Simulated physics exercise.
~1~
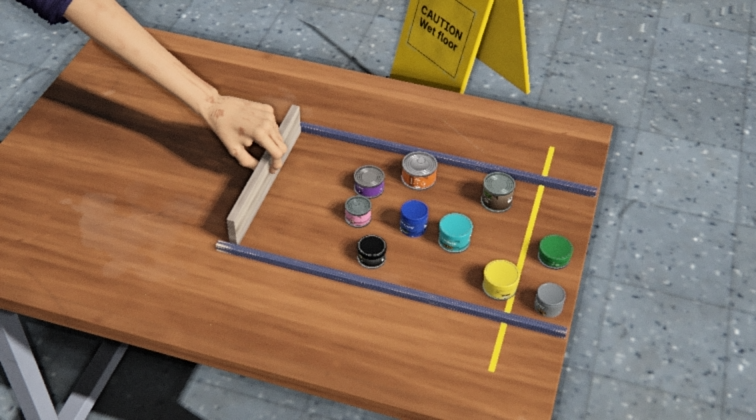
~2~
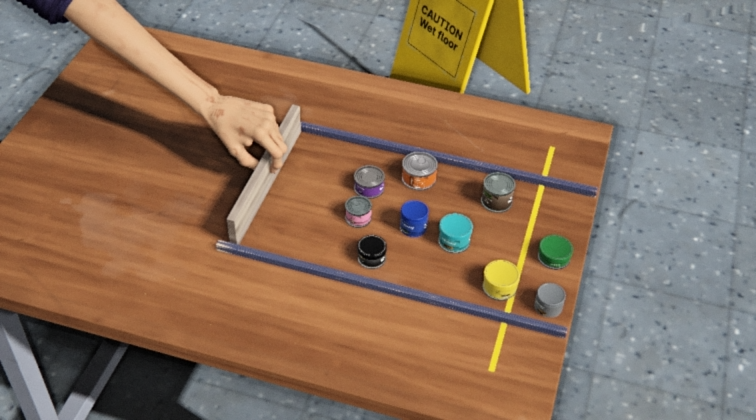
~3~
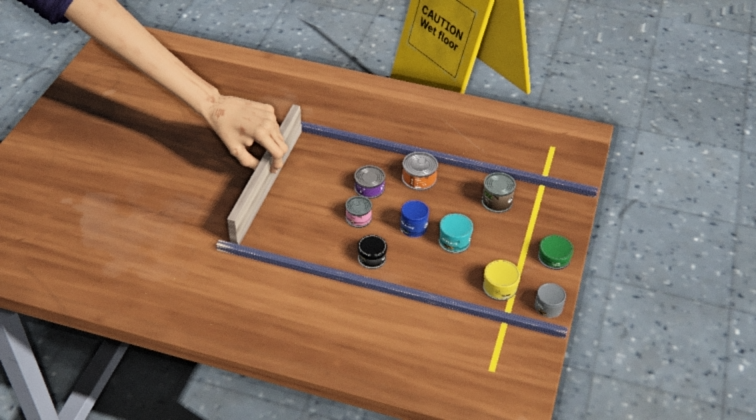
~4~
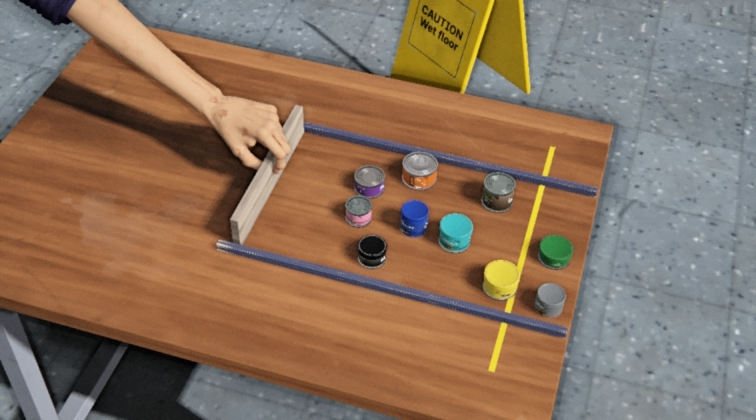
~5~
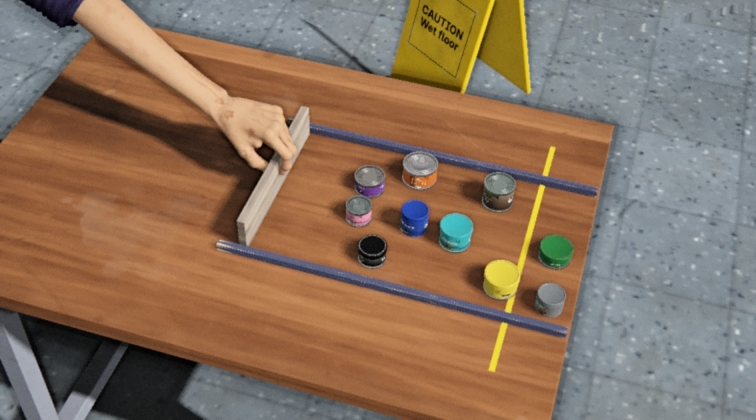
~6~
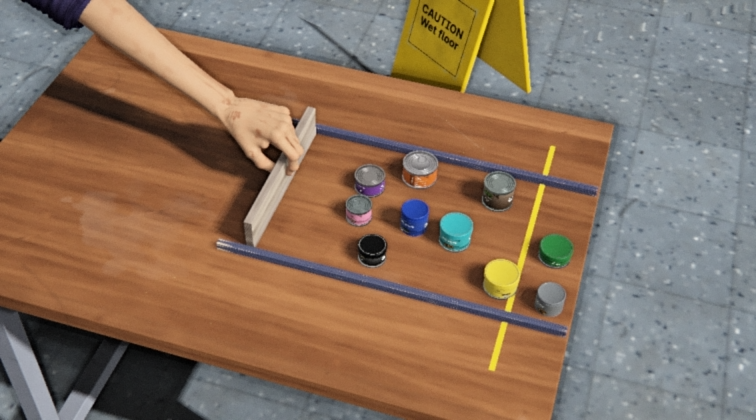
A hand grips a pale wooden board standing on a brown table, seen from above at an angle, with speckled floor and a yellow wet-floor sign behind. Between two bluish rails sit small purple, orange, pink, black, blue, turquoise and dark tins, with yellow, green and grey ones near a yellow tape line at right. The hand slides the board slightly rightward; the tins and camera stay still.
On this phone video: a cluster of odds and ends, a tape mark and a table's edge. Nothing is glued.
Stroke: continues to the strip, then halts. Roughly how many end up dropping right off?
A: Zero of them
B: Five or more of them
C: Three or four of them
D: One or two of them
Answer: D.
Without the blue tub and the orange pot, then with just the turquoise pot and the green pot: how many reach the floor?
2 for the first case, 1 for the second.
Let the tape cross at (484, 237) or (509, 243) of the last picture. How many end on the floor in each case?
Tallies in order: 0 and 0.
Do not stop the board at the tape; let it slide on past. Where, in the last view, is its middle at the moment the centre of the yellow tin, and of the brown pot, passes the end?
With the yellow tin it sits around (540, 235), with the brown pot around (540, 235).
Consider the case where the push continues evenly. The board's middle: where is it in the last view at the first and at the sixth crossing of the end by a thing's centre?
The first puts it near (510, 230), the next near (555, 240).
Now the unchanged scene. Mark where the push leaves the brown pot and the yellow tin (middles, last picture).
Going in order, first (579, 218) and next (561, 295).
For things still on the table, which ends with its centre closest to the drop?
I'd go with the green pot.
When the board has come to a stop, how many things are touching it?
Number in contact with it: 4.
Soon after, none off yet; grey tub at rest near (550, 299); green pot at rest near (556, 252); yellow tin at rest near (501, 279).
After that, none off yet; grey tub at rest near (550, 299); green pot at rest near (556, 252); yellow tin displaced a little near (514, 282).
In the end, the number that fall off is one or two; gone, grey tub.
